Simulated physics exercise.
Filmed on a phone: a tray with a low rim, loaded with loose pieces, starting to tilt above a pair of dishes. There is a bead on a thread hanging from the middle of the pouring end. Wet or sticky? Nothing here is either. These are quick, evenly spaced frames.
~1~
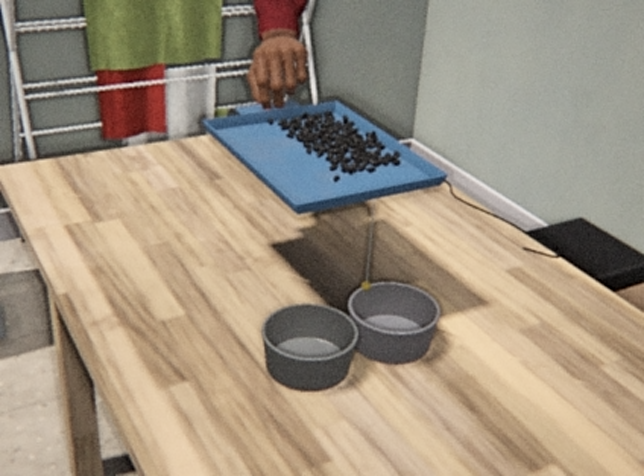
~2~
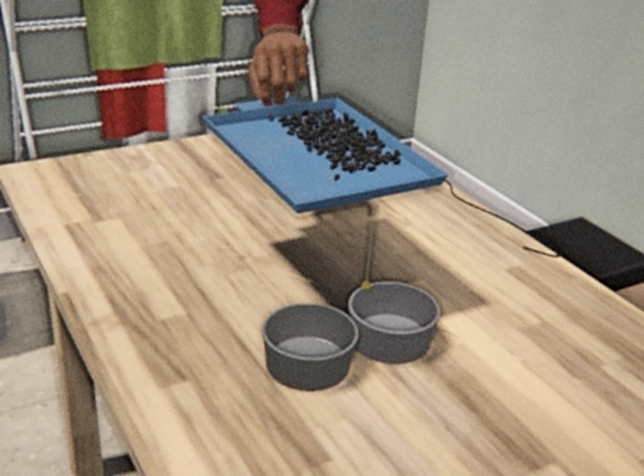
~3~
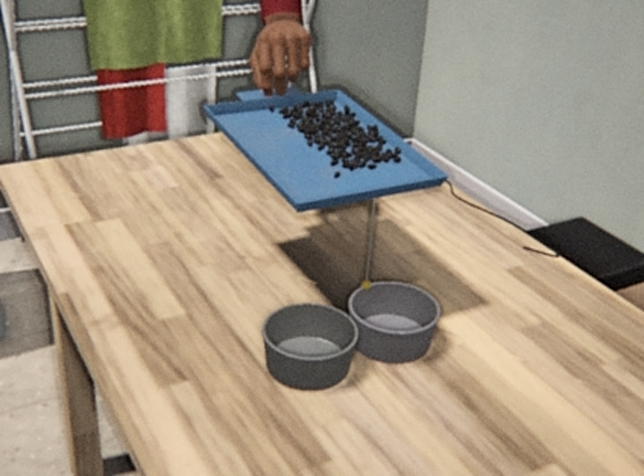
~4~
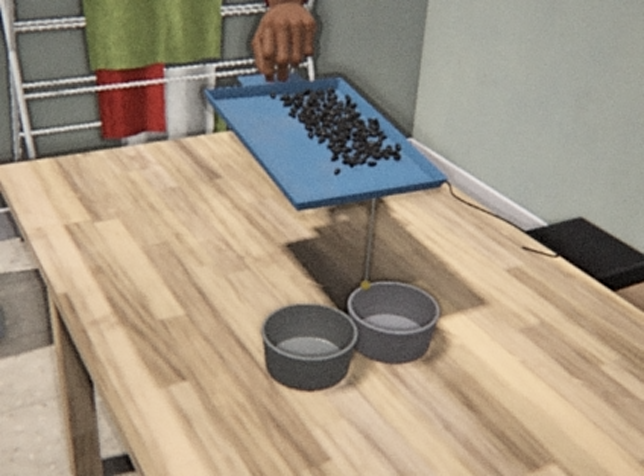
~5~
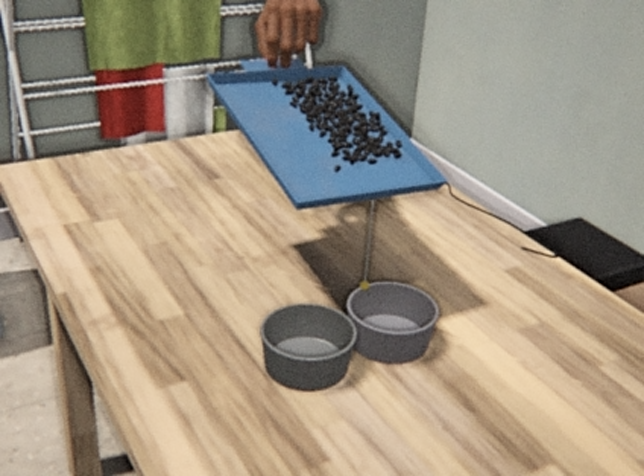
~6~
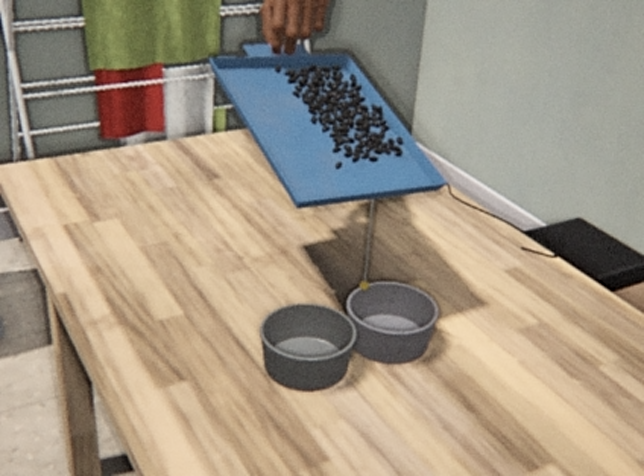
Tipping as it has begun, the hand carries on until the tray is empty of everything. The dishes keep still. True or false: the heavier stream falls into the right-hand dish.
True.
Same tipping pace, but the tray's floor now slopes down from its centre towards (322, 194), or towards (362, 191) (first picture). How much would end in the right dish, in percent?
10 % and 40 %.
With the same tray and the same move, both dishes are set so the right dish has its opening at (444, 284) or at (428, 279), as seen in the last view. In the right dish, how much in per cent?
Trial 1: 60 percent; trial 2: 50 percent.
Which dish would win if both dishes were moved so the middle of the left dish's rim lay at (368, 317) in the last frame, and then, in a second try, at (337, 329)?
The dish to the right at the first, the dish to the right at the second.
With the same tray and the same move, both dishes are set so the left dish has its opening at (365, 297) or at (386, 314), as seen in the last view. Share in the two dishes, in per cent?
Result, in turn: 60 %, 90 %.
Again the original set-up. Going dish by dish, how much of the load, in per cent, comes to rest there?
Left dish: 0; right dish: 50 percent.
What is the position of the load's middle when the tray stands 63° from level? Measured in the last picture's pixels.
The centre of the load shows up near (412, 179) in the last view.
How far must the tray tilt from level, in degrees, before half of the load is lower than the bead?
Around 90°, give or take.
Soon, tray tipped steeply; most on the tray; a small part in the air.
A while on, tray tipped past a quarter turn; about a quarter on the tray; about a quarter in the right dish; about a third outside both; about a quarter in the air.
Towards the end, tray tipped past a quarter turn; about half in the right dish; about half outside both.
Finally, tray tipped past a quarter turn; none in the left dish; about half in the right dish; about half outside both.
